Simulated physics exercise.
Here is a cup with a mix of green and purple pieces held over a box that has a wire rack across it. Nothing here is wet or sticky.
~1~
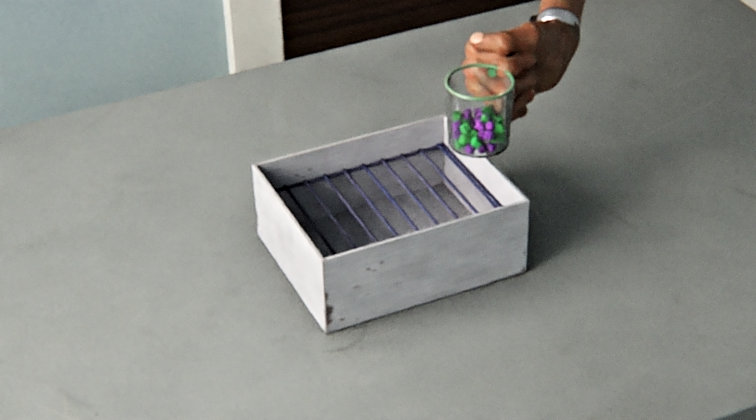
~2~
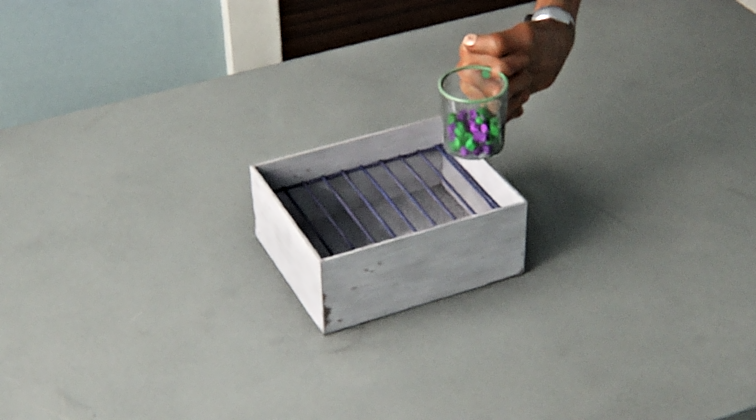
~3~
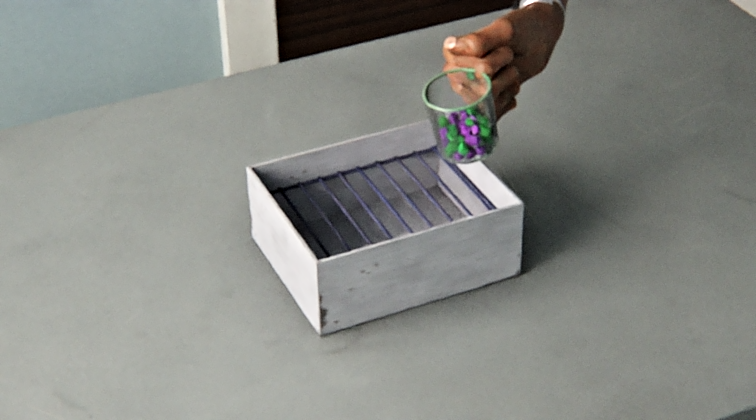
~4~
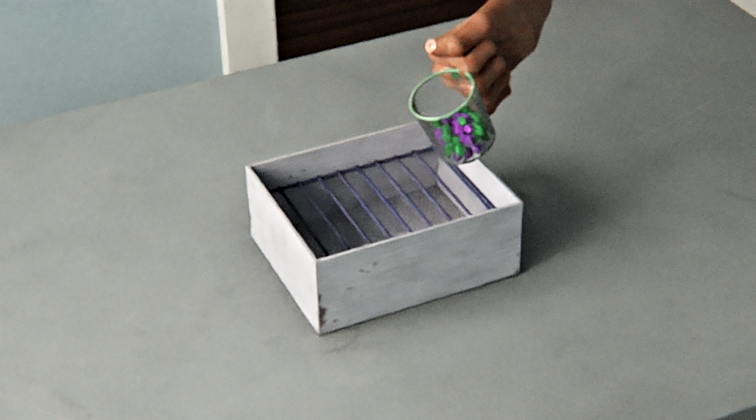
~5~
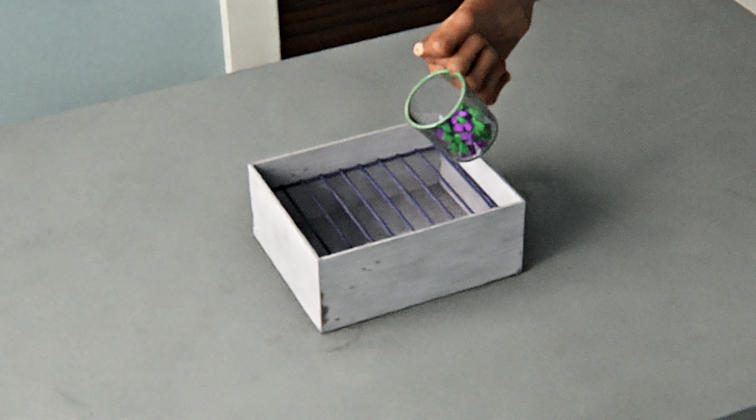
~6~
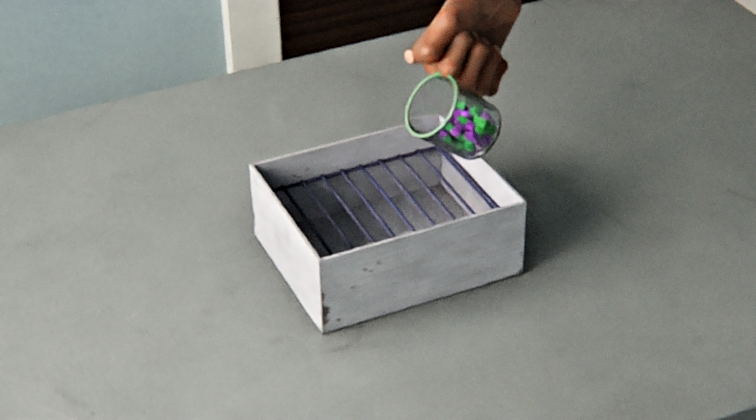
On a grey tabletop seen from above at an angle, with a pale blue wall and dark panel behind, an open white box sits near the middle. Dark wires cross the box, and a hand at upper right holds a clear, green-rimmed cup of small green and purple pieces. The hand shifts slightly left and steadily tilts the cup leftward, the pieces staying inside, while the view barely moves.
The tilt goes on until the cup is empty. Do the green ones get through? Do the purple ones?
Green: They fall between the wires. Purple: They fall between the wires.
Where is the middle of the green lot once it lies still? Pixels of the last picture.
Around (423, 237).
Then, 0.24 s after the last picture, green ones, all in the cup; purple ones, all in the cup.
Then, 0.54 s after the last picture, green ones, all in the cup; purple ones, all in the cup.
Then, 0.87 s after the last picture, green ones, most in the cup, about a quarter on or over the wires; purple ones, about two thirds in the cup, about a quarter on or over the wires, a small part under the rack.
At rest, green ones, all under the rack; purple ones, all under the rack.
